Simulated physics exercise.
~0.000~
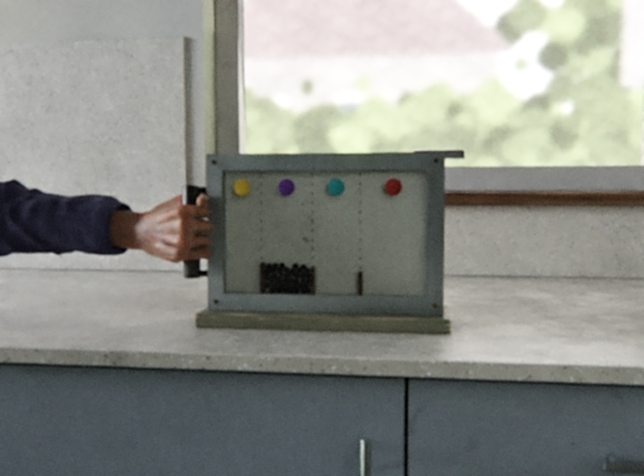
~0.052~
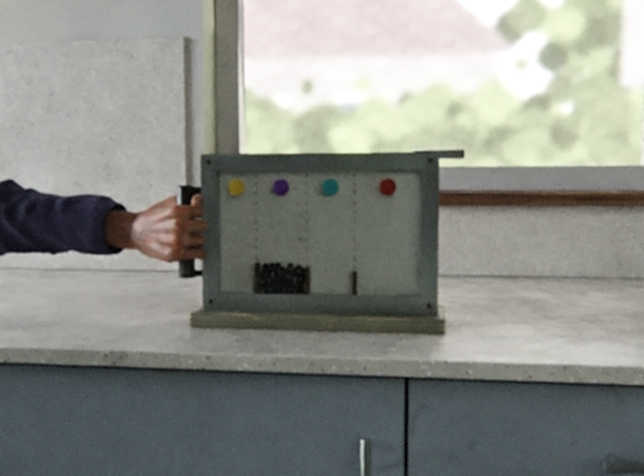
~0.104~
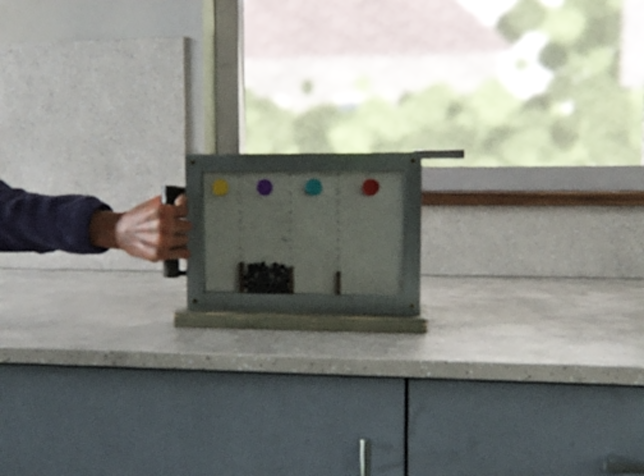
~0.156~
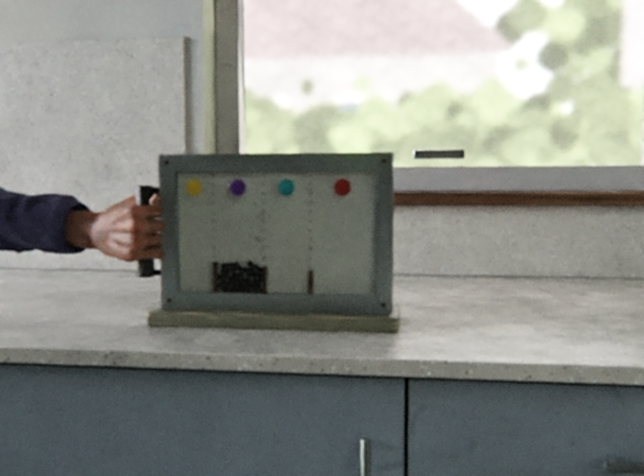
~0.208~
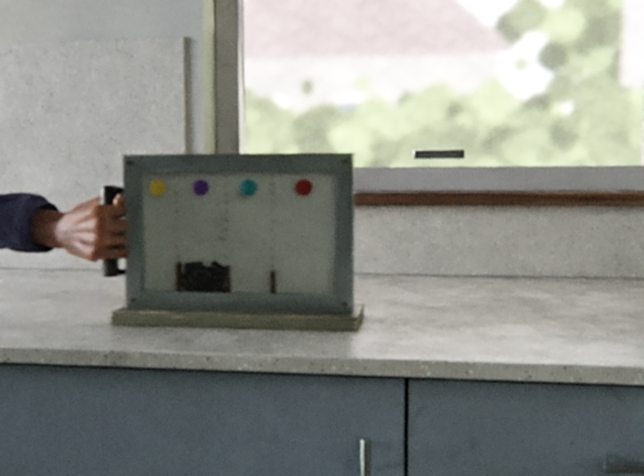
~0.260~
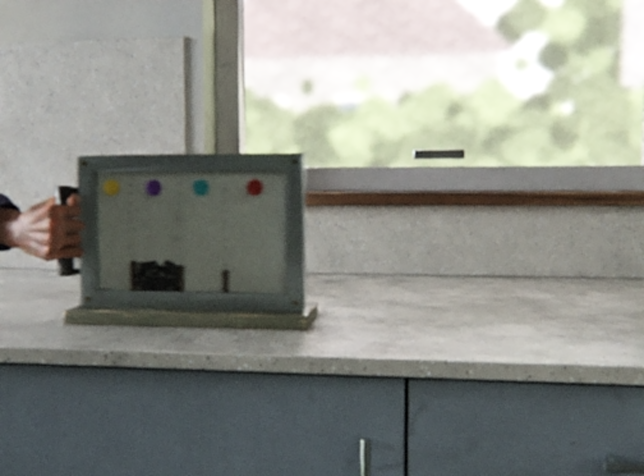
A shallow upright case with four coloured stickers and a clump of small black beads inside slid steadily left along a grey counter, drawn by a hand gripping the handle on its left side.
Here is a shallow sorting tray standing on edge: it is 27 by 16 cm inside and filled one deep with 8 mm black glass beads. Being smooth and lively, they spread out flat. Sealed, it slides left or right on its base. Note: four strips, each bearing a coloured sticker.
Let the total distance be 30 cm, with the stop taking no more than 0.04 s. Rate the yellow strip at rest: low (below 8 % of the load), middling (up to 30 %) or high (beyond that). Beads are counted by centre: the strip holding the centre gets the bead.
Looking at the yellow strip, I'd call it moderately full.
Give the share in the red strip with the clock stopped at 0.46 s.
About 0 percent of the load.
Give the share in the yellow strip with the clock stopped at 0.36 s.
The share there is around 0 percent.
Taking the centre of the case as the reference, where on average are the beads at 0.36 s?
Left: About 5 cm; below: About 6 cm.
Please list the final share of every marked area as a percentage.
At the end, red strip holds 0, purple strip holds 85, turquoise strip holds 0 and yellow strip holds 15.
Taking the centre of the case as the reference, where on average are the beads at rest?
Some 6 cm left and 7 cm below.
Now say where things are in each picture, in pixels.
At its start; about 40 beads; beads' middle (288, 279); highest (282, 265); red (393, 187), purple (287, 187), turquoise (336, 187), yellow (242, 187), in the first picture.
In the second picture, 1 cm to the left; beads' middle (283, 279); highest (278, 265).
In the third picture, 3 cm to the left; beads' middle (268, 279); highest (263, 264); wall ends (339, 273), (292, 268), (242, 264).
In the fourth picture, 6 cm to the left; beads' middle (241, 278); highest (250, 264).
In the fifth picture, 12 cm to the left; beads' middle (205, 278); highest (214, 263).
In the sixth picture, 18 cm to the left; beads' middle (158, 277); highest (168, 263); red (255, 187), purple (154, 188), turquoise (201, 188), yellow (112, 188).
By 0.36 s, it is 30 cm to the left; the beads' middle is 5 cm left of and 6 cm below the centre; purple 100 %.
By 0.46 s, it is 30 cm to the left; the beads' middle is 6 cm left of and 6 cm below the centre; purple 85 %, yellow 15 %.
By 0.61 s, it is 30 cm to the left; the beads' middle is 6 cm left of and 6 cm below the centre; purple 85 %, yellow 15 %.
At rest by 1.6 s, it is 30 cm to the left; red 0 %, purple 85 %, turquoise 0 %, yellow 15 %.
